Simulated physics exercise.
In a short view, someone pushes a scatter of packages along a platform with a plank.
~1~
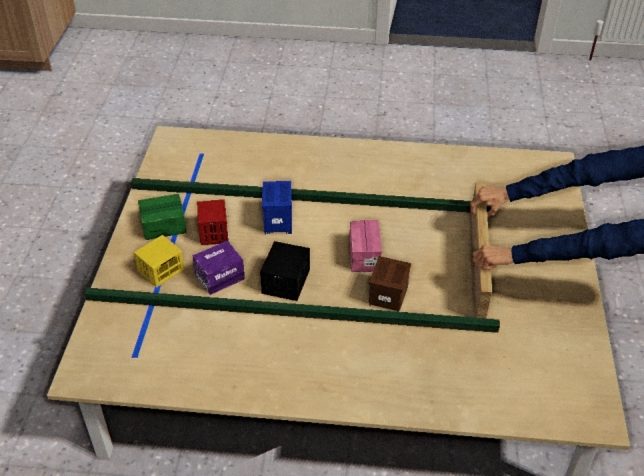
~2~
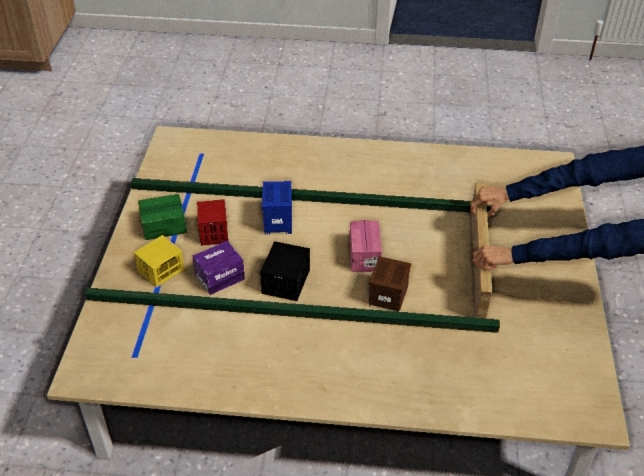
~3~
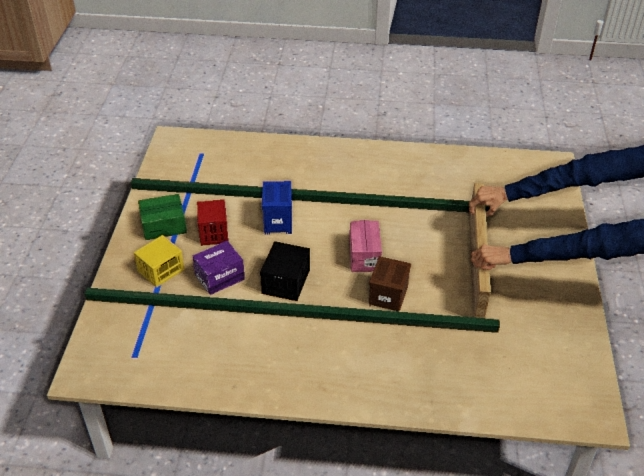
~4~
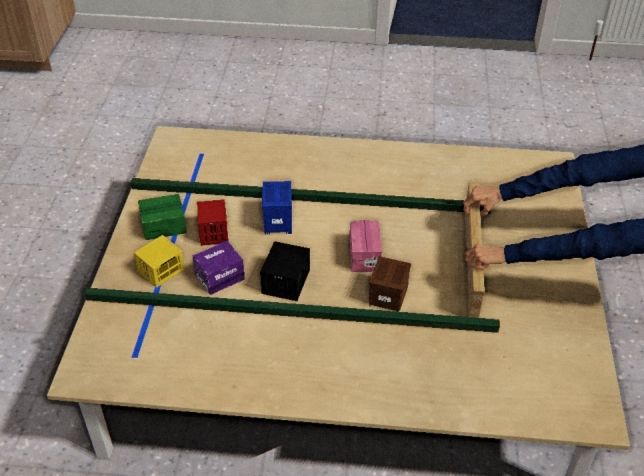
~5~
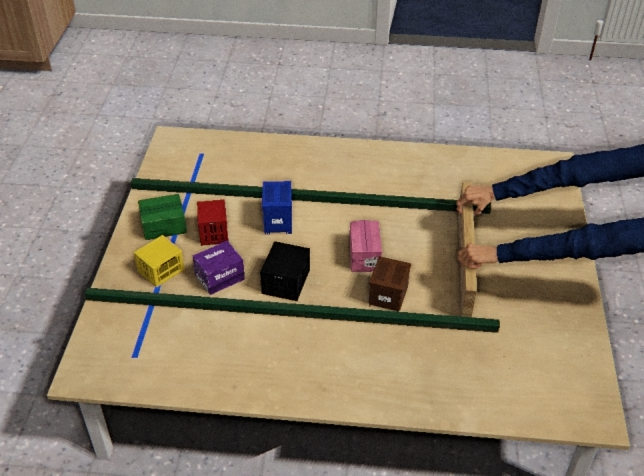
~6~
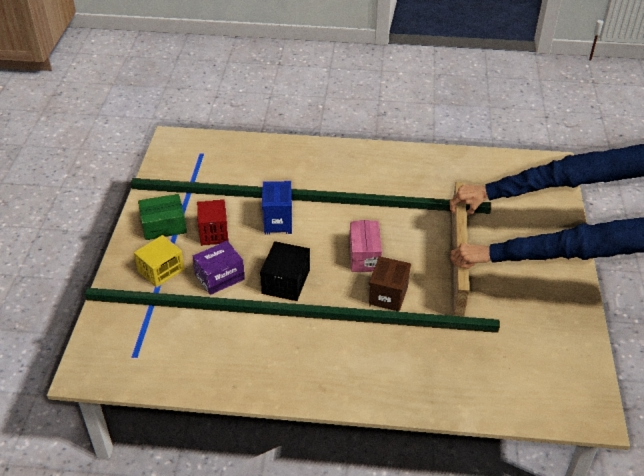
A wooden plank, held upright by two hands in dark blue sleeves, rests at the right end of a table between two green rails. The hands then slide it slightly left toward the pink and brown boxes, without touching them, while all eight coloured boxes stay still.
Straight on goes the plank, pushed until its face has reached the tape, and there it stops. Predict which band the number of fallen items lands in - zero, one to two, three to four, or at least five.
The number that fall lands in the band three to four.
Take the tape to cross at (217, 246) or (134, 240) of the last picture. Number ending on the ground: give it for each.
You'd get 1 the first time and 5 the second.
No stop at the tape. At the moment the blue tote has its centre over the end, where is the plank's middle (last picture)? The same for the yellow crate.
Near (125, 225) and (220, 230).
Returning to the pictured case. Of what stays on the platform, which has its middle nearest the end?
It's the black crate that ends nearest.
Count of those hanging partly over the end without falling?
Tally: 1.
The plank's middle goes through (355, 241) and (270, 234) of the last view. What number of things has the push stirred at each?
2, then 6.
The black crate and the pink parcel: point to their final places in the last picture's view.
Roughly at (111, 257) and at (157, 232), in that order.
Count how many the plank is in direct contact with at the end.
Number: 3.
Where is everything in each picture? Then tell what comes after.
The first picture shows green parcel (162, 217); yellow crate (159, 261); red crate (213, 222); plank (480, 250); tape (172, 243).
The second picture shows yellow crate (159, 261); pink parcel (365, 246).
The third picture shows red crate (213, 223); plank (479, 249).
The fourth picture shows green parcel (162, 217); brown tote (389, 285).
The fifth picture shows yellow crate (159, 261); blue tote (278, 208).
The sixth picture shows green parcel (162, 217); yellow crate (159, 261); red crate (213, 223); plank (460, 248); tape (172, 243).
Early on, none off yet; green parcel at rest near (162, 217); yellow crate at rest near (159, 261); red crate at rest near (213, 223).
Finally, the number that fall off is three or four; lost, purple box, yellow crate and green parcel.
